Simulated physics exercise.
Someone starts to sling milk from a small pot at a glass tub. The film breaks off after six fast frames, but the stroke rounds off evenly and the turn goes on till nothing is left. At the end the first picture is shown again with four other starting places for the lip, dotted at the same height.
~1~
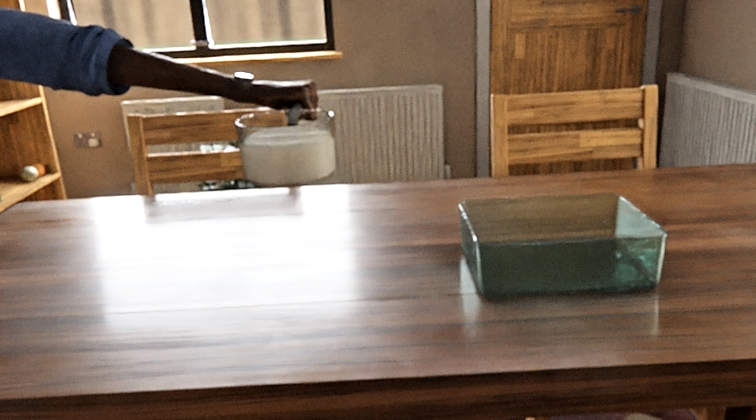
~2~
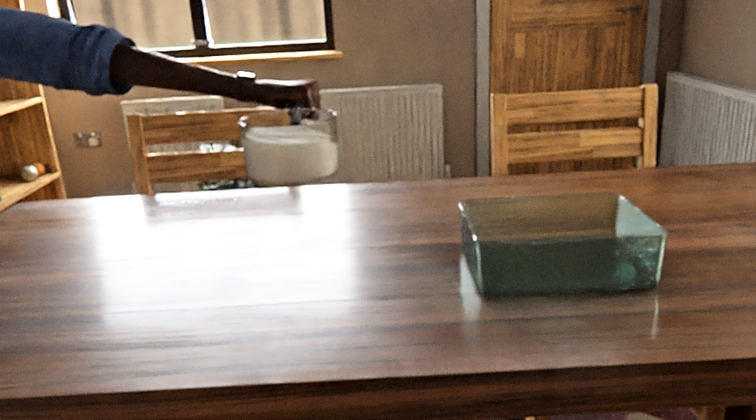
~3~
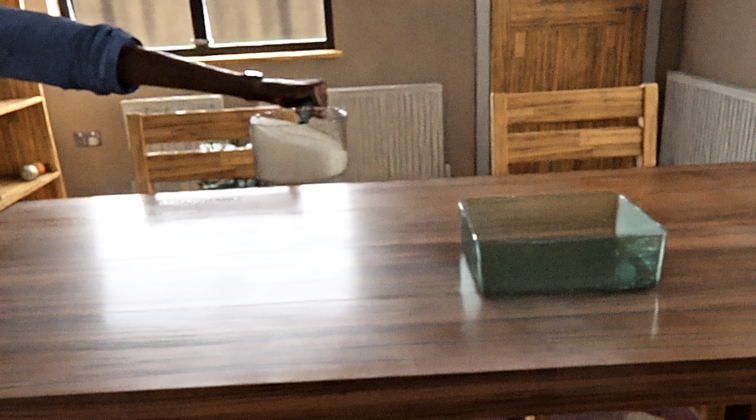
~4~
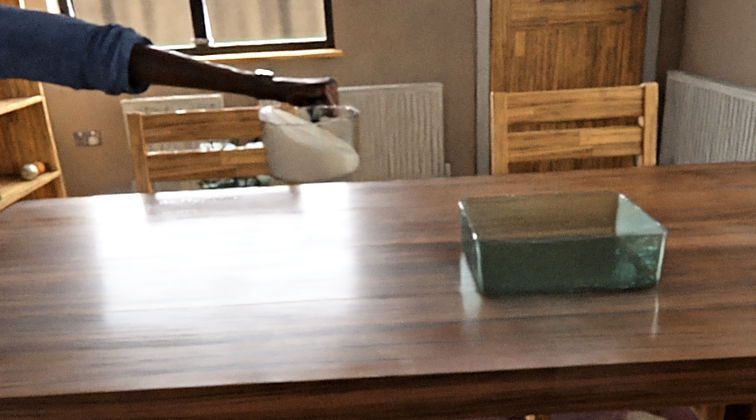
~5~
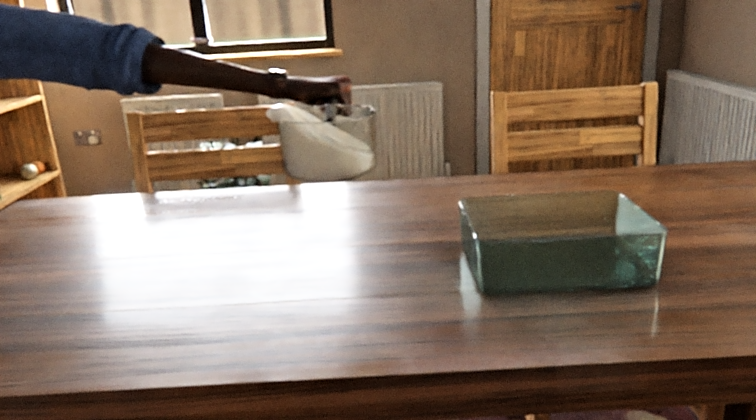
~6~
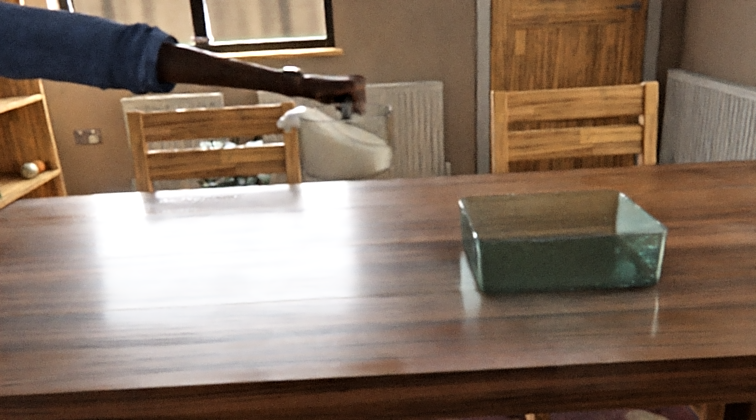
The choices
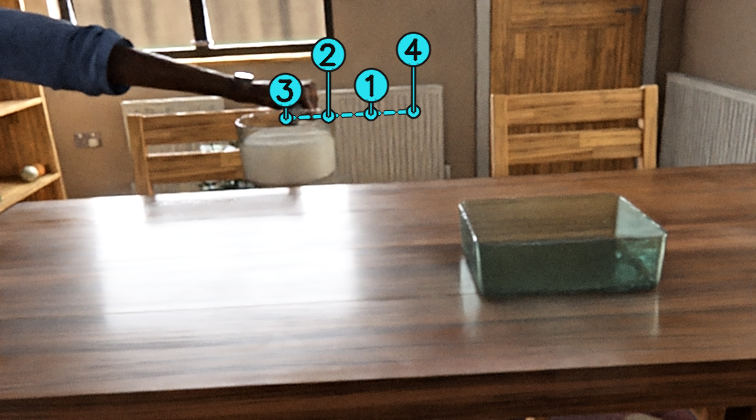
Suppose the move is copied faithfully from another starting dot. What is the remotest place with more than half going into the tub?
Choose 1.
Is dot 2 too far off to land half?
Yes, it does.
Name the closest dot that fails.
That would be 2.
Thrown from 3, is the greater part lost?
Yes.
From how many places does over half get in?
Two of the four.
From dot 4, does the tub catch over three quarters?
Yes, it does.
On the marked copy, 1 at (371, 113); 2 at (328, 116); 3 at (285, 118); 4 at (413, 111).
Choosing 1, about 88 % lands in the tub, 7 % falls short and 5 % goes beside or beyond.
Choosing 2, about 25 % lands in the tub, 71 % falls short and 4 % goes beside or beyond.
Choosing 3, about 7 % lands in the tub, 93 % falls short.
Choosing 4, about 90 % lands in the tub, 4 % falls short and 6 % goes beside or beyond.
